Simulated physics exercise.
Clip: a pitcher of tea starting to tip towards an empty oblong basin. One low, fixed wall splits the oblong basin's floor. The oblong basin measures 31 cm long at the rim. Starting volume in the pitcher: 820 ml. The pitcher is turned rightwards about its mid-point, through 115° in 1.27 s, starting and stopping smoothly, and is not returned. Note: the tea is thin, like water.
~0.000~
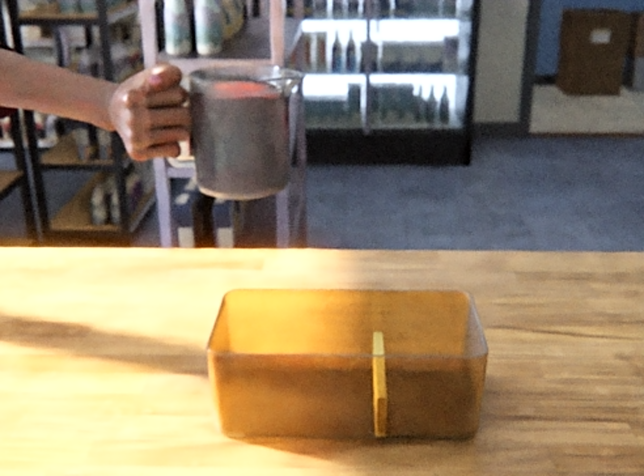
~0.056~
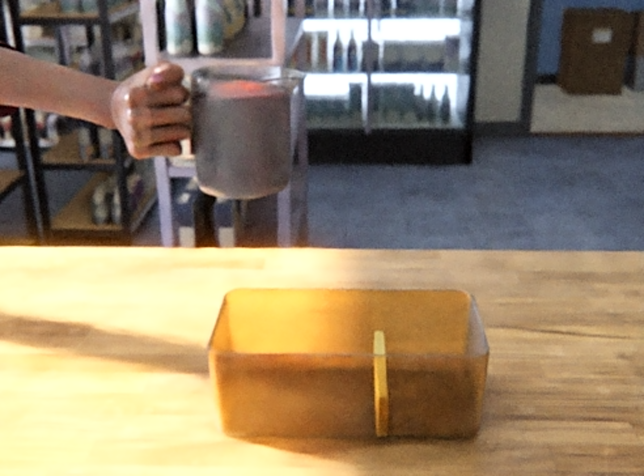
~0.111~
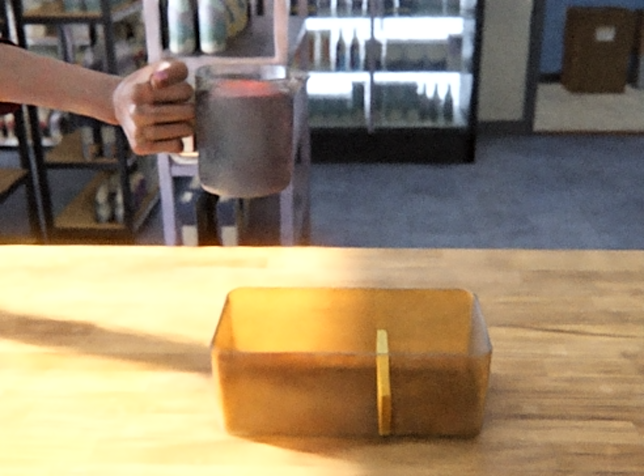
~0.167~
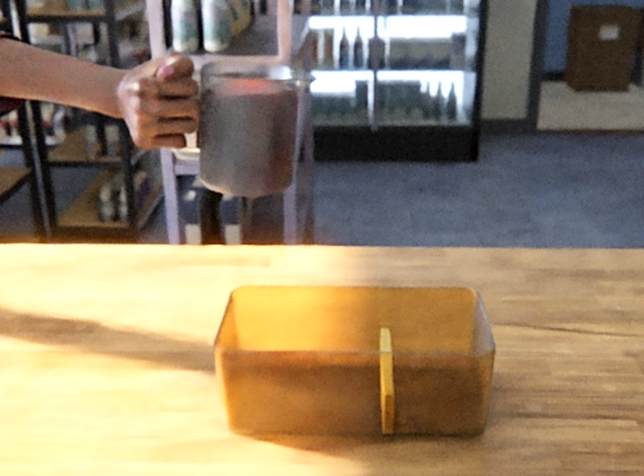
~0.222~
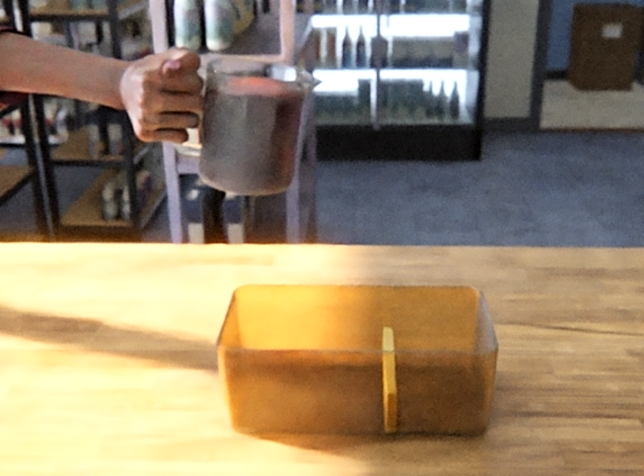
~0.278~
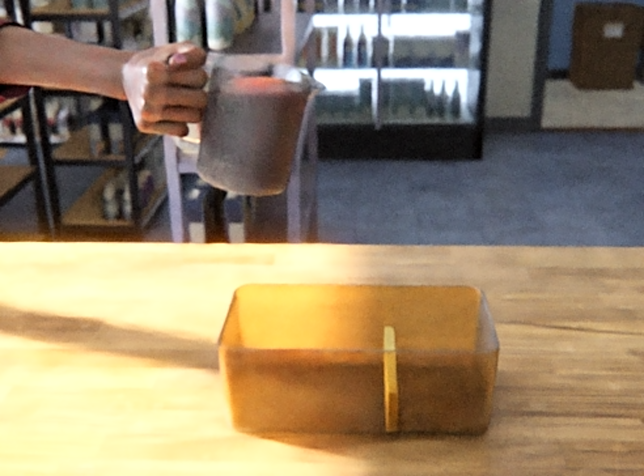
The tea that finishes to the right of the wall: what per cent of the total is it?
It is about 56 per cent of the total.
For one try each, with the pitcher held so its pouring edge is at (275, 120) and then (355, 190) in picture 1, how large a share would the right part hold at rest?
It comes to 5 per cent, and then 70 per cent.
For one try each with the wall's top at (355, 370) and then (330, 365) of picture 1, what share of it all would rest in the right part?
80 in a hundred, followed by 90 in a hundred.
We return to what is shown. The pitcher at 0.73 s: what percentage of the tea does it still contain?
Still held: Roughly 78 % of the total.
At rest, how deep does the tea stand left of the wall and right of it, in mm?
The left ends up at roughly 12 mm, with the right at roughly 28 mm.
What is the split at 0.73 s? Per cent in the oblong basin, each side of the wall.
Left roughly 0, right roughly 3.
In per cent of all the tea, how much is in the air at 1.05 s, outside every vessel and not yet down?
Estimated airborne part: Roughly 30 per cent.
By 0.73 s the tilt is 70° and 77 per cent is still to pour, 0 is left of the wall and 3 right of it.
By 1.05 s the tilt is 107° and 20 per cent is still to pour, 6 is left of the wall and 44 right of it.
By 1.40 s the tilt is 115° and 0 per cent is still to pour, 38 is left of the wall and 56 right of it.
By 1.77 s the tilt is 115° and 0 per cent is still to pour, 40 is left of the wall and 56 right of it.
At rest 40 per cent lies left of the wall, 56 right of it and 3 outside.
